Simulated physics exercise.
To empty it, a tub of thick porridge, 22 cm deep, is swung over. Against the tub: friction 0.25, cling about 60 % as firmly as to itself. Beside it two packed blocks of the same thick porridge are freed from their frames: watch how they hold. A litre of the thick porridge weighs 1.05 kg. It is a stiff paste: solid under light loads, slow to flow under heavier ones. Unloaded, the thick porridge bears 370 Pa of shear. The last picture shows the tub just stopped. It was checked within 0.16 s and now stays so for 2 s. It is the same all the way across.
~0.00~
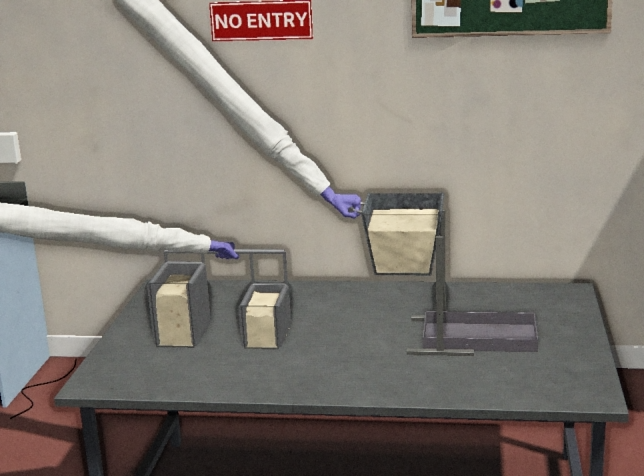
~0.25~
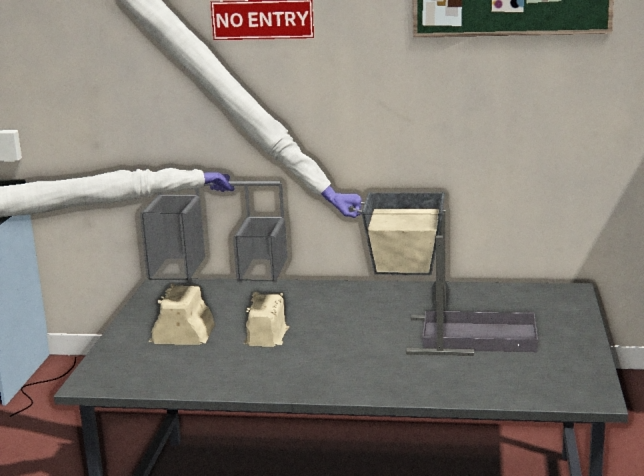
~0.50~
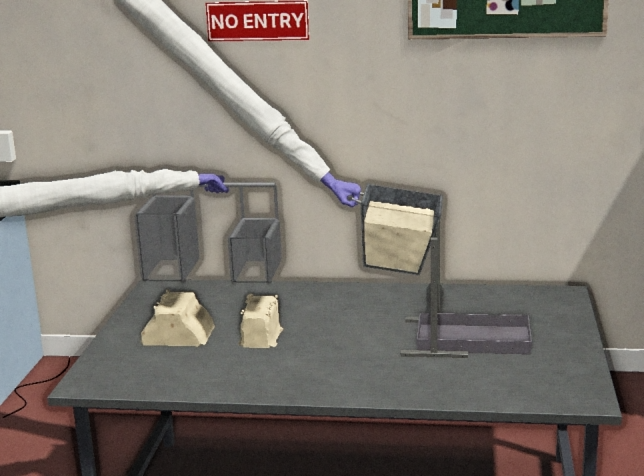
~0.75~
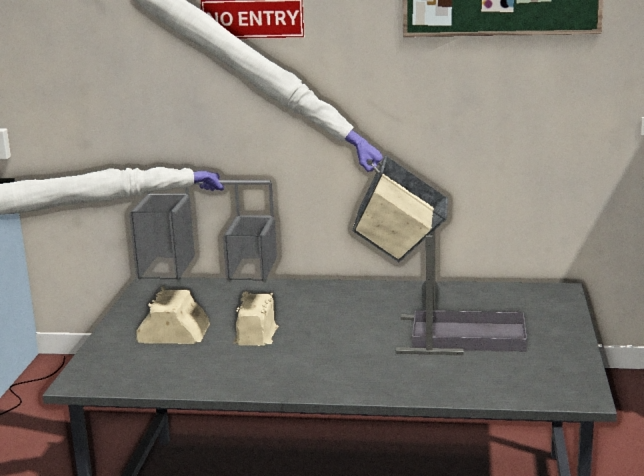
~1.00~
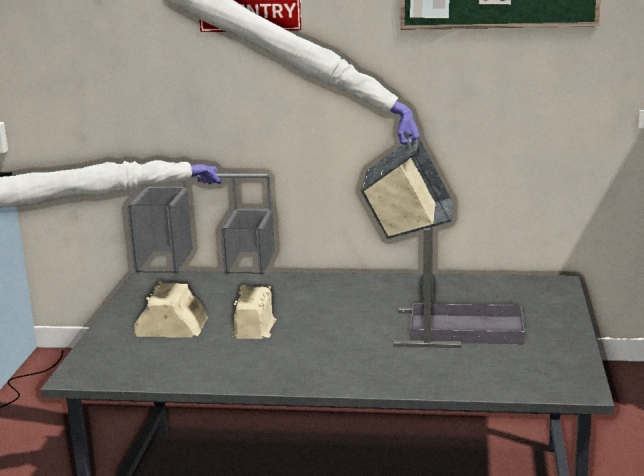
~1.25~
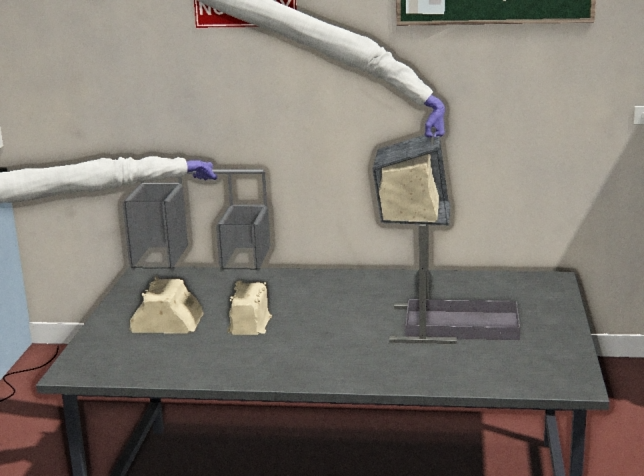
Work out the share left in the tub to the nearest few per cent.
Expect roughly 66 %.
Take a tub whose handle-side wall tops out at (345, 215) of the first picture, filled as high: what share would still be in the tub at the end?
Then about 45 %.
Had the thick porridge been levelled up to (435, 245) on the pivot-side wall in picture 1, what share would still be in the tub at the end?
Then about 100 %.
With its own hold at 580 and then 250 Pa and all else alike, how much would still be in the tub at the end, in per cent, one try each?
In turn about 100 %, 50 %.
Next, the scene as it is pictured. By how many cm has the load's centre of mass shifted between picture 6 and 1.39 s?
Some 3 cm.
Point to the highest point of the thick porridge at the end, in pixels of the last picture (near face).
At about (416, 190).
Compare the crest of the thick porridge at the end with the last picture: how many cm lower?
About 9 cm.
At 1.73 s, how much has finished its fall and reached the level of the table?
Near 0 %.
After 1.39 s, the tub is at 82 degrees and holds 99 %.
After 1.56 s, the tub is at 82 degrees and holds 84 %.
After 1.73 s, the tub is at 82 degrees and holds 70 %.
After 1.90 s, the tub is at 82 degrees and holds 66 %.
After 3.25 s, the tub is at 82 degrees and holds 66 %.
